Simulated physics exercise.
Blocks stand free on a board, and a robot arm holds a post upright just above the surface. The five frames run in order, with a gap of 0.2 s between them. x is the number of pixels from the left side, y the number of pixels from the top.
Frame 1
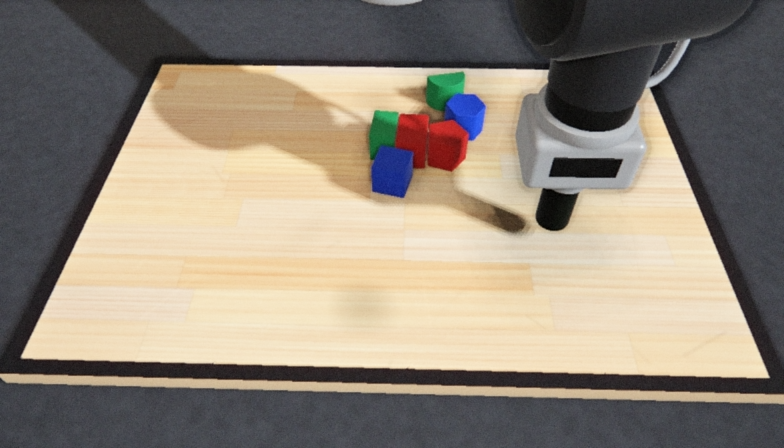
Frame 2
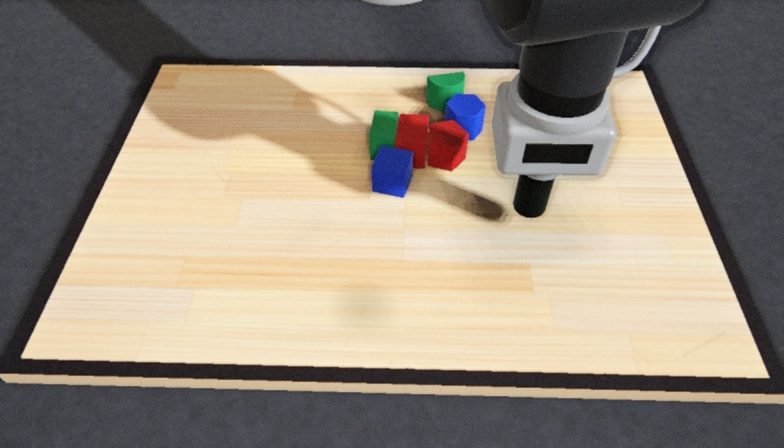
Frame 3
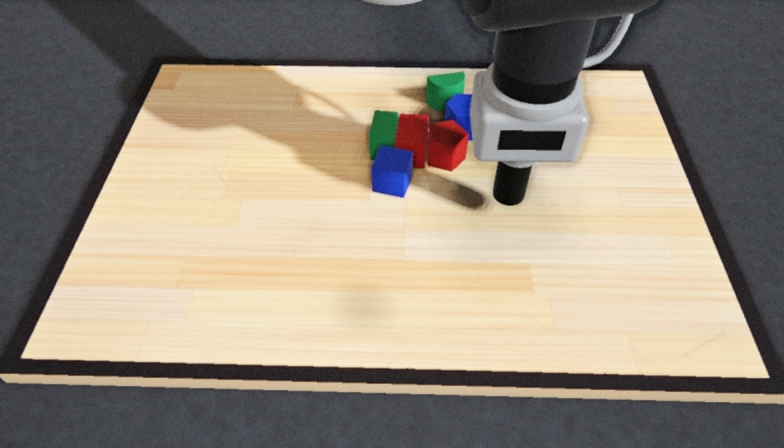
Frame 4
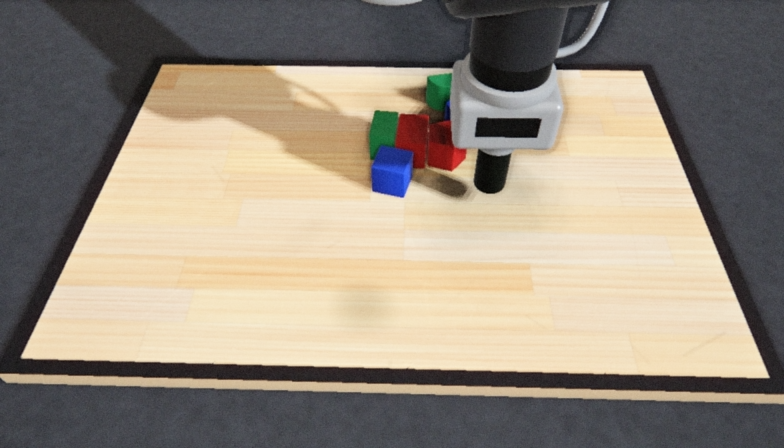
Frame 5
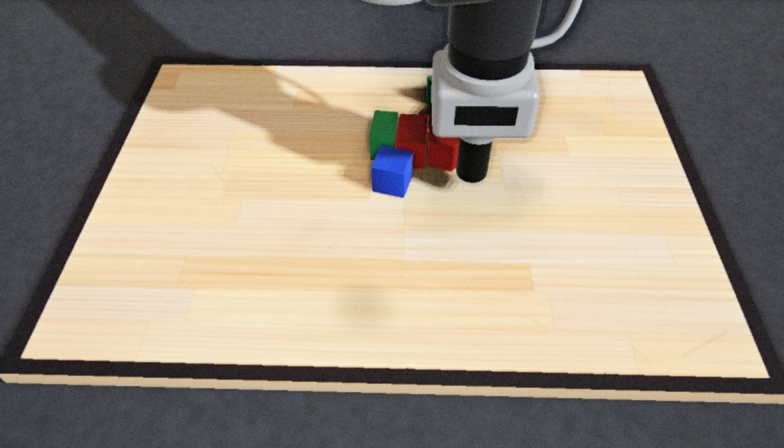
Robot arm holding a black post upright, sliding it left and slightly away across a wooden board toward still coloured blocks.
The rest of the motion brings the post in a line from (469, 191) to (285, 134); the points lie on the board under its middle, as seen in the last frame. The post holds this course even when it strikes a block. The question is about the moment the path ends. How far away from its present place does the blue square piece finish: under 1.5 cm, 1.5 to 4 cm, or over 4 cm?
That block covers between 1.5 and 4 cm.
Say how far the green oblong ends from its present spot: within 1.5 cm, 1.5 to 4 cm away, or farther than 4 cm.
My estimate: In the 1.5 to 4 cm range.
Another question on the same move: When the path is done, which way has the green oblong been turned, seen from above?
Prediction: Clockwise.
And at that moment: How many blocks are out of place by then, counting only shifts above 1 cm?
My best guess is that three blocks or more move over 1 cm.
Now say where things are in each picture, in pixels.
In the first picture, tip of the post (551, 220), middles of tops, green oblong (384, 123), blue square piece (392, 159), red oblong (412, 128), red five-sided block (447, 133).
In the second picture, post (529, 208), nothing pushed.
In the third picture, post (508, 196), nothing pushed.
In the fourth picture, post (489, 184), nothing pushed.
In the fifth picture, post (471, 174), green oblong (384, 123), blue square piece (392, 159), red oblong (412, 128), red five-sided block partly hidden.
One third of the way, post (402, 153); green oblong (380, 121); blue square piece (375, 158), turned 45° anticlockwise; red oblong (408, 121).
Two thirds of the way, post (340, 134); green oblong (360, 110), turned 90° clockwise; blue square piece (359, 157), turned 90° anticlockwise; red oblong (406, 118), turned 10° clockwise.
At the end, post (282, 116); green oblong (359, 110), turned 95° clockwise; blue square piece (359, 157), turned 90° anticlockwise; red oblong (406, 118), turned 10° clockwise; red five-sided block unmoved.
